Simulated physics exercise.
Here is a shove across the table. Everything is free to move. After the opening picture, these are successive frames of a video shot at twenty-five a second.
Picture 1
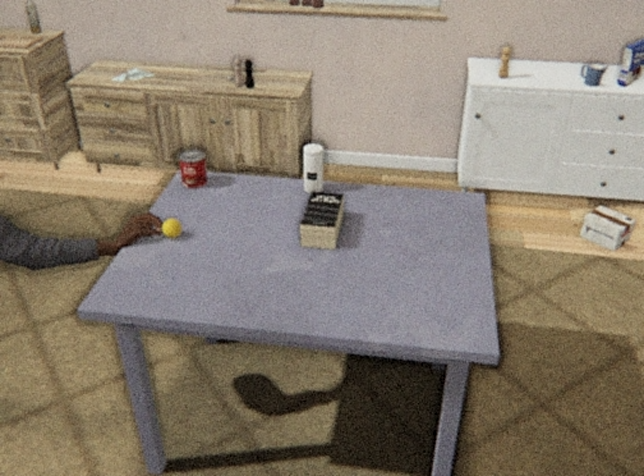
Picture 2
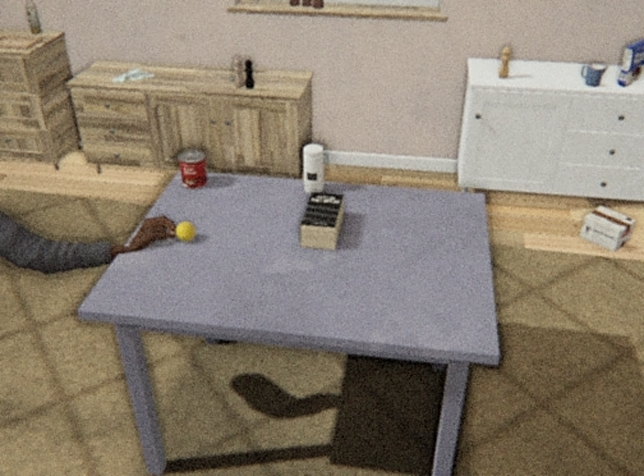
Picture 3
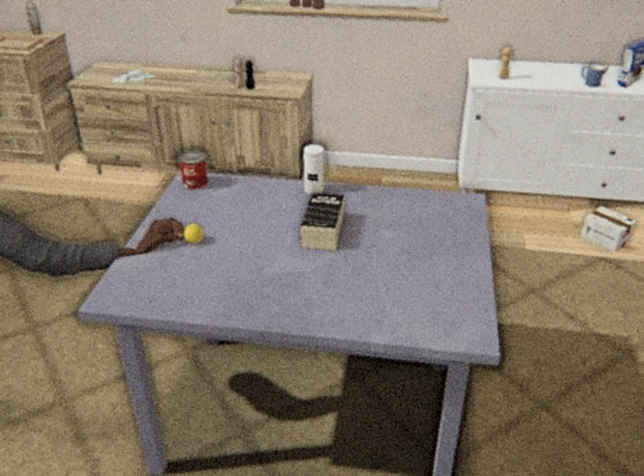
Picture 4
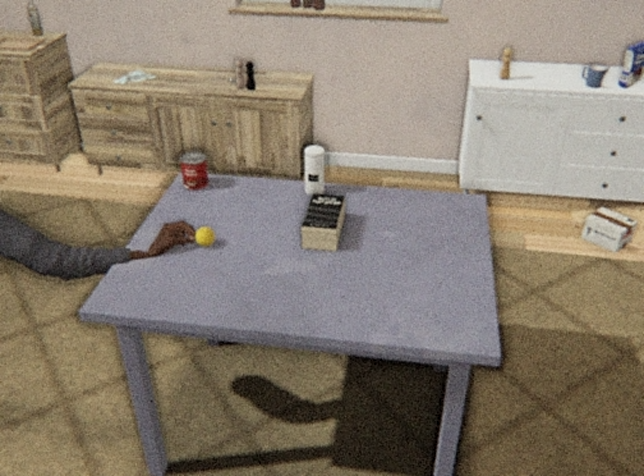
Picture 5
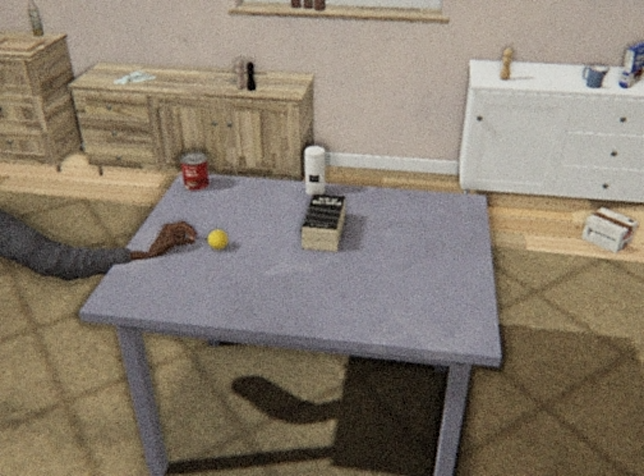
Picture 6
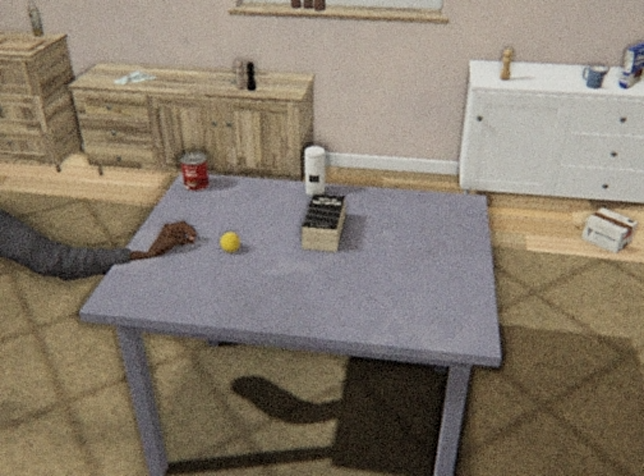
A hand pushed a yellow lemon a short way to the right across a purplish table, then stayed behind as the lemon kept moving, while the red can, white container and dark-topped box stayed put.
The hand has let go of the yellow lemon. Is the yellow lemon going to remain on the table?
The yellow lemon drops to the floor.
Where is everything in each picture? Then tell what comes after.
Under the hand; yellow lemon (172, 228), in the first frame.
Under the hand; yellow lemon (186, 232), in the second frame.
Under the hand; yellow lemon (194, 234), in the third frame.
Yellow lemon (205, 237), in the fourth frame.
Yellow lemon (218, 239) moved about its own width, in the fifth frame.
Yellow lemon (230, 242) moved about its own width, in the sixth frame.
Then, 0.30 s later than the last frame, yellow lemon moved well along near (325, 261).
Then, 0.70 s later than the last frame, yellow lemon moved well along near (459, 289).
Then, 1.20 s later than the last frame, yellow lemon now off the table.
When it is over, off the table, yellow lemon.
